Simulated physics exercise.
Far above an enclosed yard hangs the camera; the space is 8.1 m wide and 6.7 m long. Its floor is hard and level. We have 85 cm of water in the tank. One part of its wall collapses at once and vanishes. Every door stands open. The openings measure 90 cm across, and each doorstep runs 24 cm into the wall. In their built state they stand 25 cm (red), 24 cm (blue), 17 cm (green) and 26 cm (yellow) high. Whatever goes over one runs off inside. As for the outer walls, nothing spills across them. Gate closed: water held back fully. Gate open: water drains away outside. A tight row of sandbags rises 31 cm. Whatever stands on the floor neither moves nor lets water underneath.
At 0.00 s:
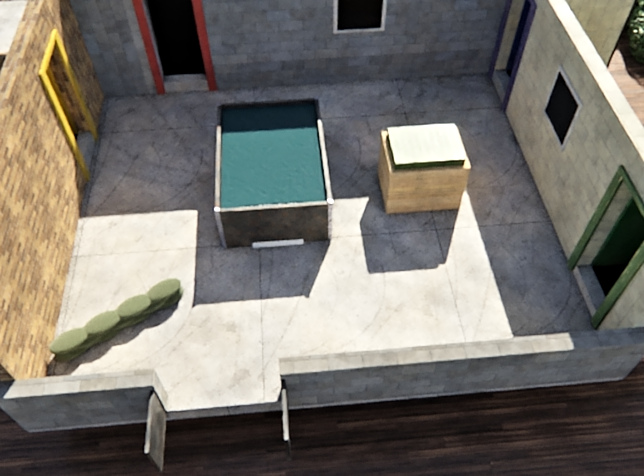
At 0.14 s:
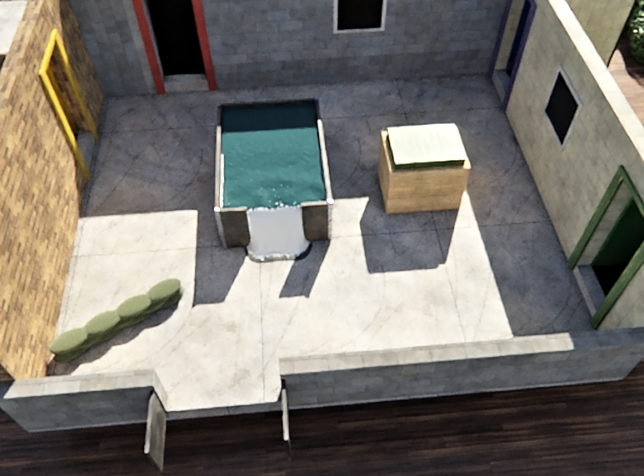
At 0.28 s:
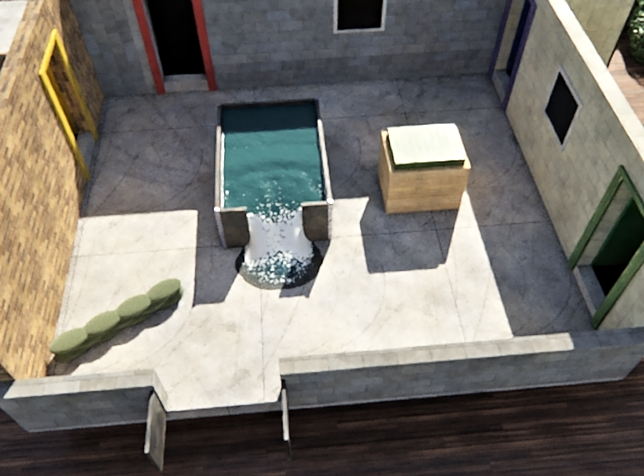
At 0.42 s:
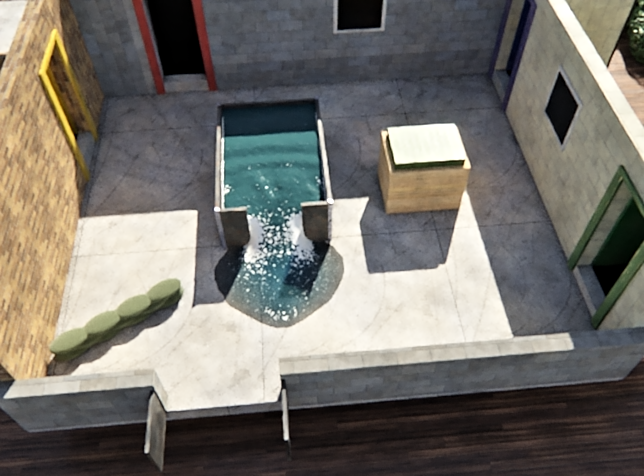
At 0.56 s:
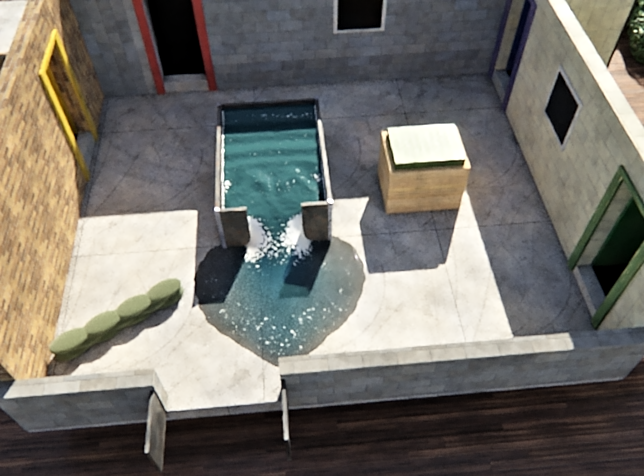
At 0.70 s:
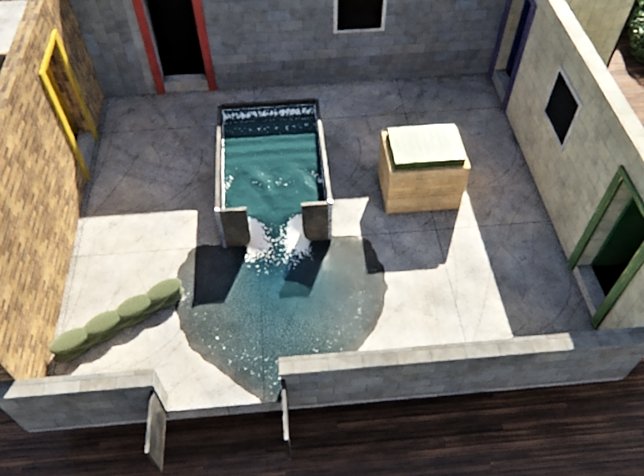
Water bursts through the front of a raised tank and spreads across the pale yard floor.
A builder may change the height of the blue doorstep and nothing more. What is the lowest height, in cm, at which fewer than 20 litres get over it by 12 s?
6.5 cm.
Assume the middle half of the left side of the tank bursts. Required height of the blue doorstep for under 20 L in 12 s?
About 12.0 centimetres.
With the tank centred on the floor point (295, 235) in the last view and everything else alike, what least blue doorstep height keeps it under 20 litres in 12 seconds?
Roughly 8.5 cm is needed.
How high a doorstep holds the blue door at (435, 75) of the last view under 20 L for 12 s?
7.0 cm.
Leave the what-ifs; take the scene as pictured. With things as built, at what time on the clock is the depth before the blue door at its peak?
It peaks at about 9.5 s.
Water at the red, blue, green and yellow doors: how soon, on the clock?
Reading them off: Red 11.0 s, then blue 5.0 s, then green 2.4 s, then yellow 10.5 s.
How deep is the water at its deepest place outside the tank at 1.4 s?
I'd estimate roughly 44 cm.
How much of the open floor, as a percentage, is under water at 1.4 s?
Some 20 per cent of it.
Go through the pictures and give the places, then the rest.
The tank at (271, 154) is whole and still, 85 cm deep; the blue door at (509, 51) is dry, in the first picture.
The front is at (259, 259), 0.3 m from the gap at (276, 228); 0.3 m2 of floor is wet, 85 cm left at the back, in the second picture.
Water pours out at (276, 230) and has run 0.9 m, to (271, 286); about 14 cm deep outside, 85 cm at the back, in the third picture.
The front is at (273, 322), 1.5 m from the gap at (277, 231); 2.2 m2 of floor is wet, 85 cm left at the back, in the fourth picture.
The front is at a hidden place, 2.2 m from the gap at (277, 231); 4.0 m2 of floor is wet, 83 cm left at the back, in the fifth picture.
Water pours out at (276, 231) and has run 2.8 m, to a hidden place; about 5 cm deep outside, 75 cm at the back; the blue door at (509, 51), 5.8 m from the gap, is still 5.0 m from the nearest water, in the sixth picture.
After 1.4 s water covers 20 % of the floor, deepest (44 cm) near (280, 252); it has not reached the blue door.
After 3.0 s water covers 30 % of the floor, deepest (29 cm) near (598, 357); it has not reached the blue door.
After 12.0 s water covers 75 % of the floor, deepest (8 cm) near (314, 381); 8 cm at the blue door, 0 litres in over its 24 cm doorstep.
At the blue door as built, the water arrived by 4.9 s and peaked near 11 cm at 9.4 s.
With a doorstep of 6 cm, 27 litres would have come in within the 12 s; with 8 cm, 10 litres. So under 20 litres takes about 6.5 cm.
